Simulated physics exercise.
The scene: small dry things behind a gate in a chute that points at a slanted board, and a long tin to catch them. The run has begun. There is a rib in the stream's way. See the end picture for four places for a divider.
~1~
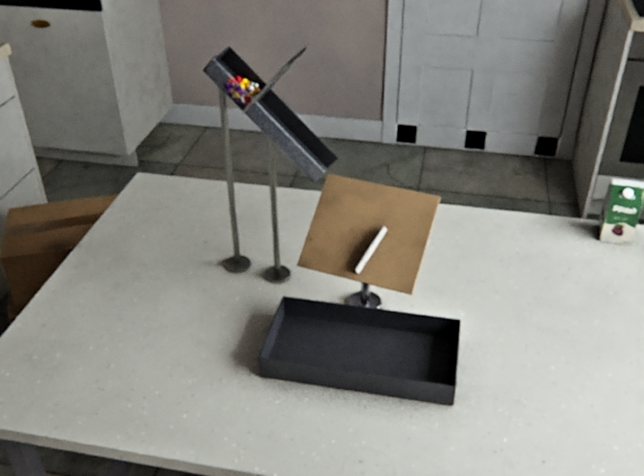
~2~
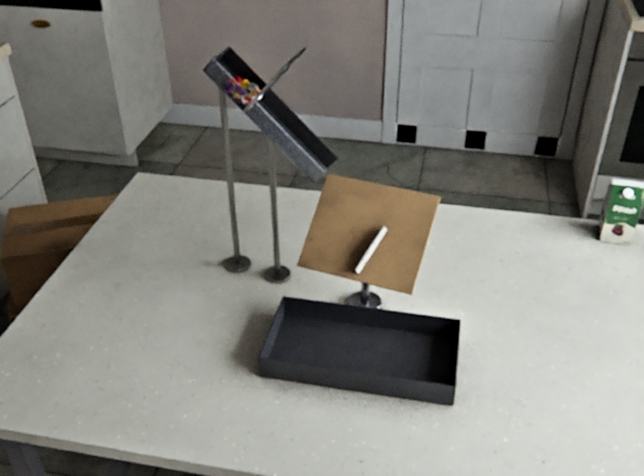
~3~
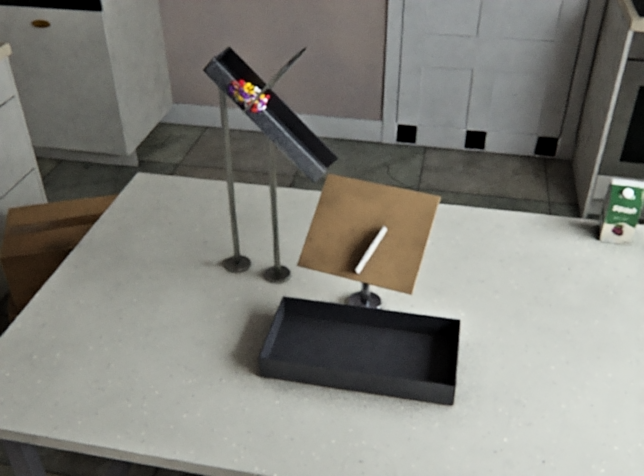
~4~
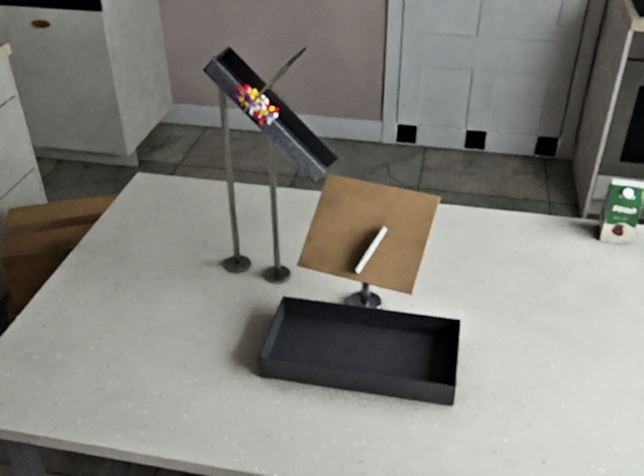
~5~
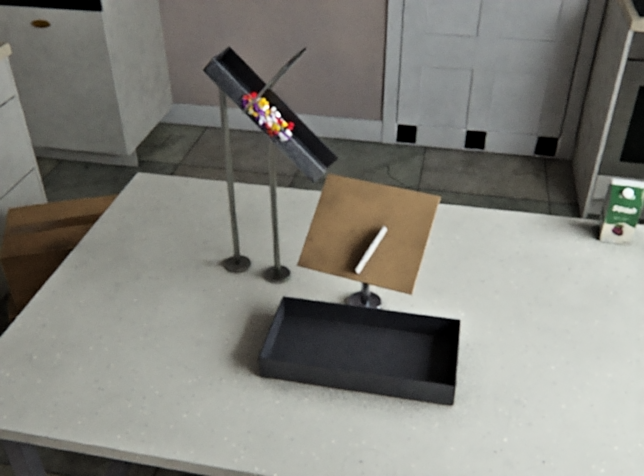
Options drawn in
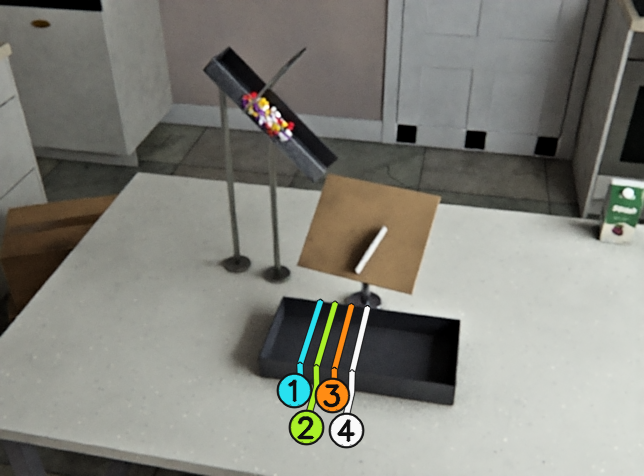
Bright red, yellow, white and purple jelly beans slide down a dark, sloping chute on two thin metal stands, seen from a fixed, raised view over a pale kitchen table. Right of the chute, a tilted brown board carries a short white rib above an empty black tin, with a green-and-white carton at the far right. The beans bunch behind a thin gate, then slip past it and stretch down to about the chute's middle.
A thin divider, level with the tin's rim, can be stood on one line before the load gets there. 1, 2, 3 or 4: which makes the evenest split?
It is 2.
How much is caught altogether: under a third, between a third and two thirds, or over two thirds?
About that: Over two thirds.
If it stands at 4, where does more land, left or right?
The left side.
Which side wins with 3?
The left side.
On the marked copy, line 1 crosses the front rim at (300, 364); line 2 crosses the front rim at (316, 366); line 3 crosses the front rim at (334, 369); line 4 crosses the front rim at (352, 371).
If 1 is chosen, of what is caught, a stray few on the left of the divider, nearly all on the right.
If 2 is chosen, of what is caught, about half on the left of the divider, about half on the right.
If 3 is chosen, of what is caught, nearly all on the left of the divider, a stray few on the right.
If 4 is chosen, of what is caught, nearly all on the left of the divider, a stray few on the right.
